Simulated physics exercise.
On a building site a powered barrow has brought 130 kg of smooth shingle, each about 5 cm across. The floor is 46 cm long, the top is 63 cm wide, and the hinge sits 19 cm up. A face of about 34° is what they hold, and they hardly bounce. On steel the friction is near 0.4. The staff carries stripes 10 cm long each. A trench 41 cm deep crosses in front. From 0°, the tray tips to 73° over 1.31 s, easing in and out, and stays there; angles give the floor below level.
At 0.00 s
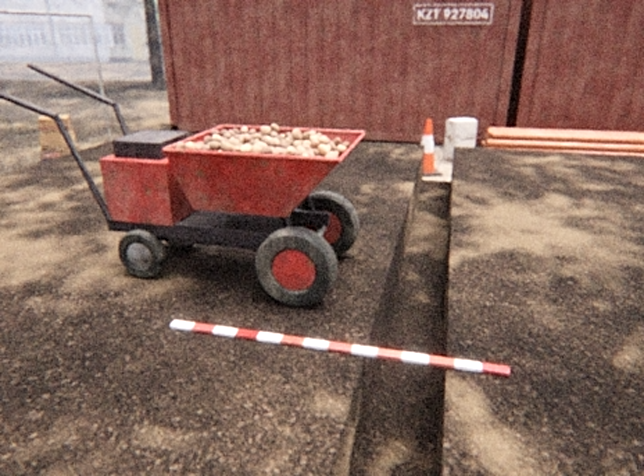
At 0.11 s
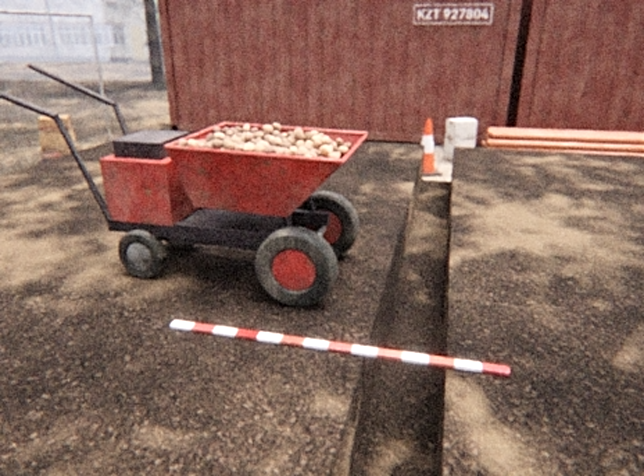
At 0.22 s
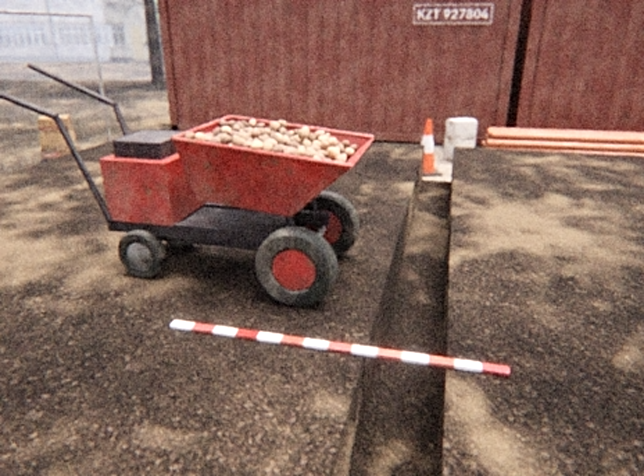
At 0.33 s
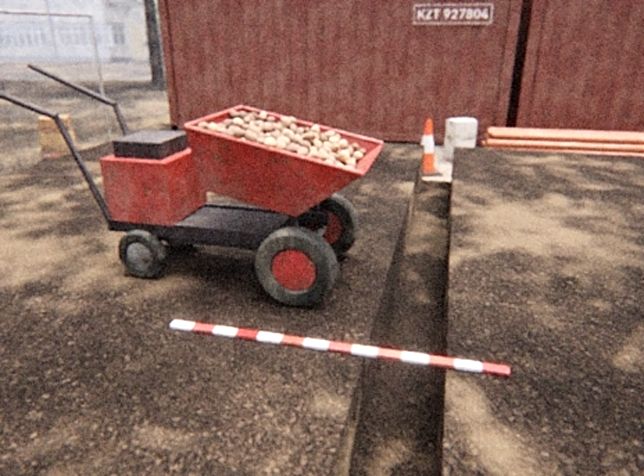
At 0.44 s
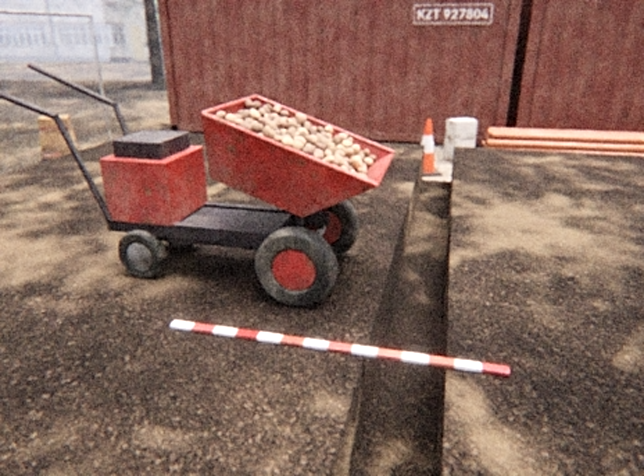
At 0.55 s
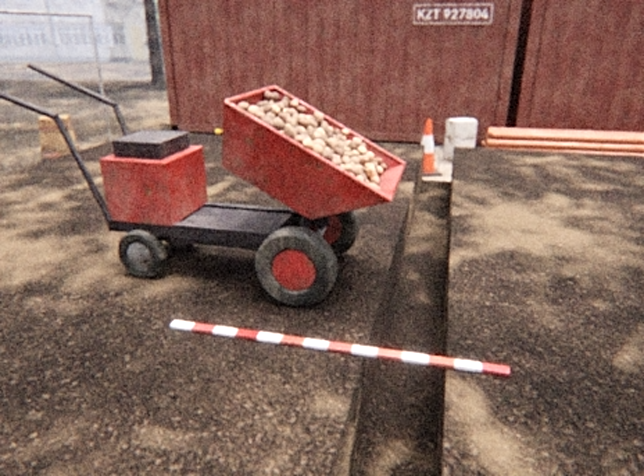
On a building site, a red powered barrow steadily tilts its tray of smooth stones forward to the right.
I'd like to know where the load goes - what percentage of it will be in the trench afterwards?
I would put it at about 39 per cent.
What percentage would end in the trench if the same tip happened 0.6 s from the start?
Near 25 per cent.
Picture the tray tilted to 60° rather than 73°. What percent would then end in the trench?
Expect roughly 50 per cent.
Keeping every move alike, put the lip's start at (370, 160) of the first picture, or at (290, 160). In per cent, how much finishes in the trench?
I'd expect some 15 per cent, then some 95.
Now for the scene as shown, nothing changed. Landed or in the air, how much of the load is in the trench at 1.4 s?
Close to 20 per cent has got there by then.
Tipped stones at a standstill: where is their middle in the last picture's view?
The tipped stones centre close to (474, 292).
After 1.0 s the floor is at 61°; 99 % in the tray, 1 % in the trench; the foremost stones are at (438, 251).
After 1.4 s the floor is at 73°; 34 % in the tray, 18 % in the trench, 48 % past the trench; the foremost stones are at (566, 309).
After 1.8 s the floor is at 73°; 6 % in the tray, 32 % in the trench, 62 % past the trench; the foremost stones are past the picture's edge.
After 3.7 s the floor is at 73°; 0 % in the tray, 39 % in the trench, 61 % past the trench; the foremost stones are past the picture's edge.
